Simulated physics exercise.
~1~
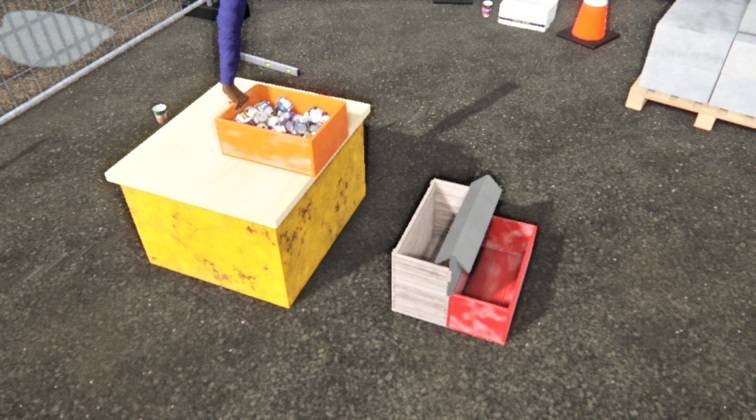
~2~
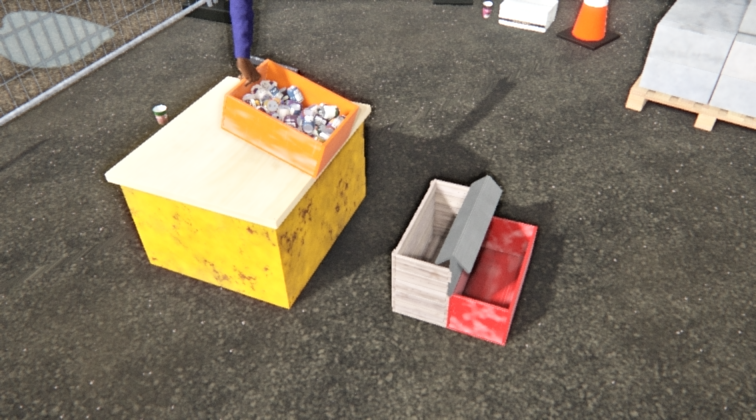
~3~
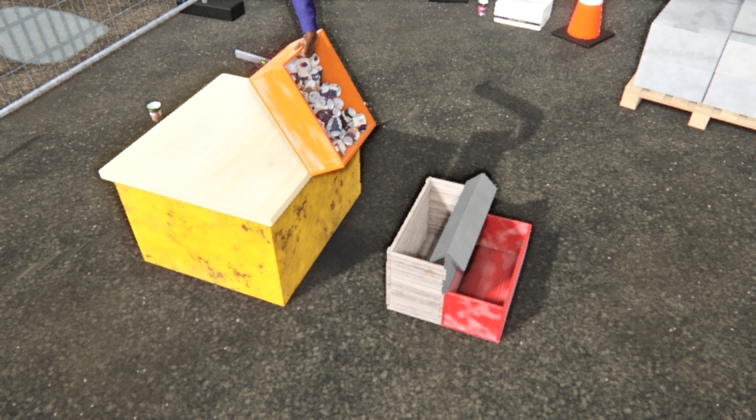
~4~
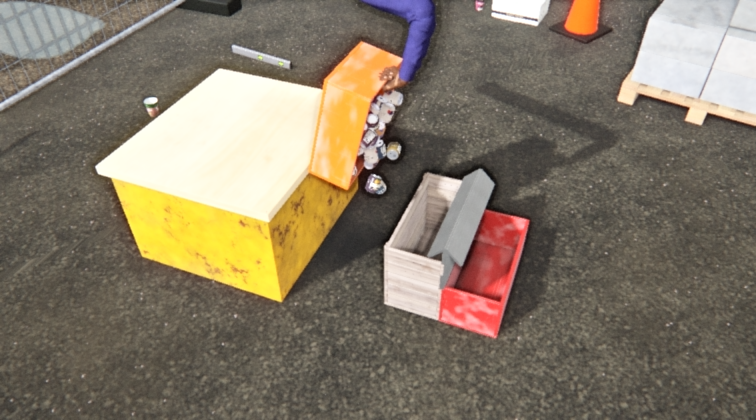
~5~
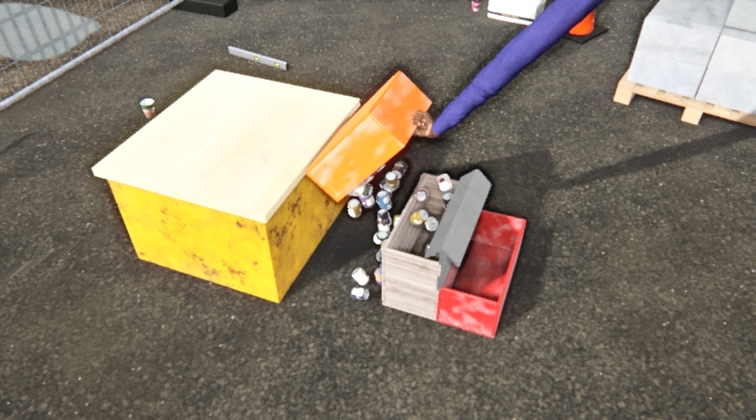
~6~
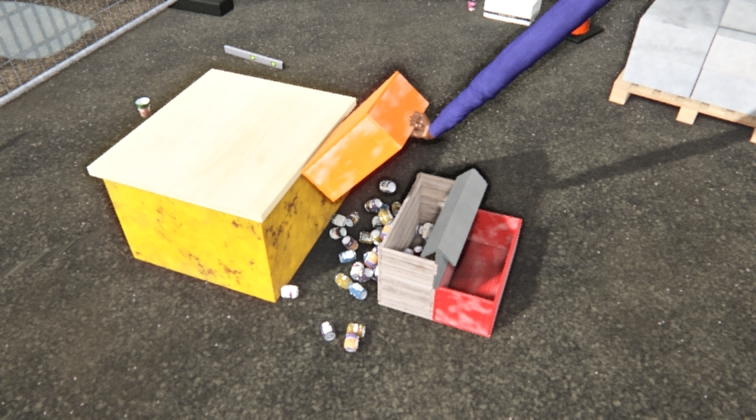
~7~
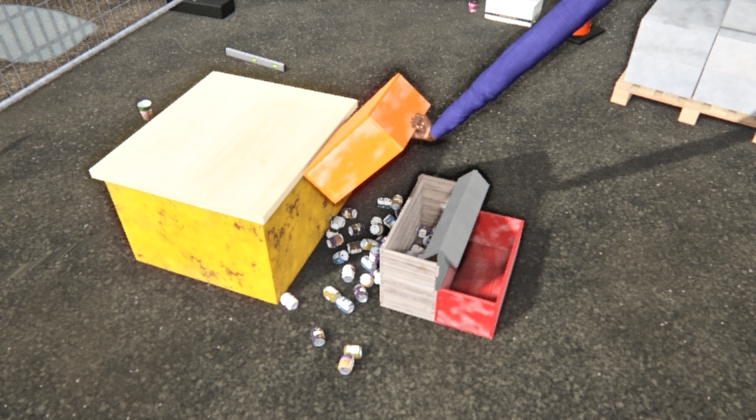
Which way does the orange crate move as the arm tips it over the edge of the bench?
The orange crate moves to the right, tipping over the bench's edge toward the wooden tub and red bin.
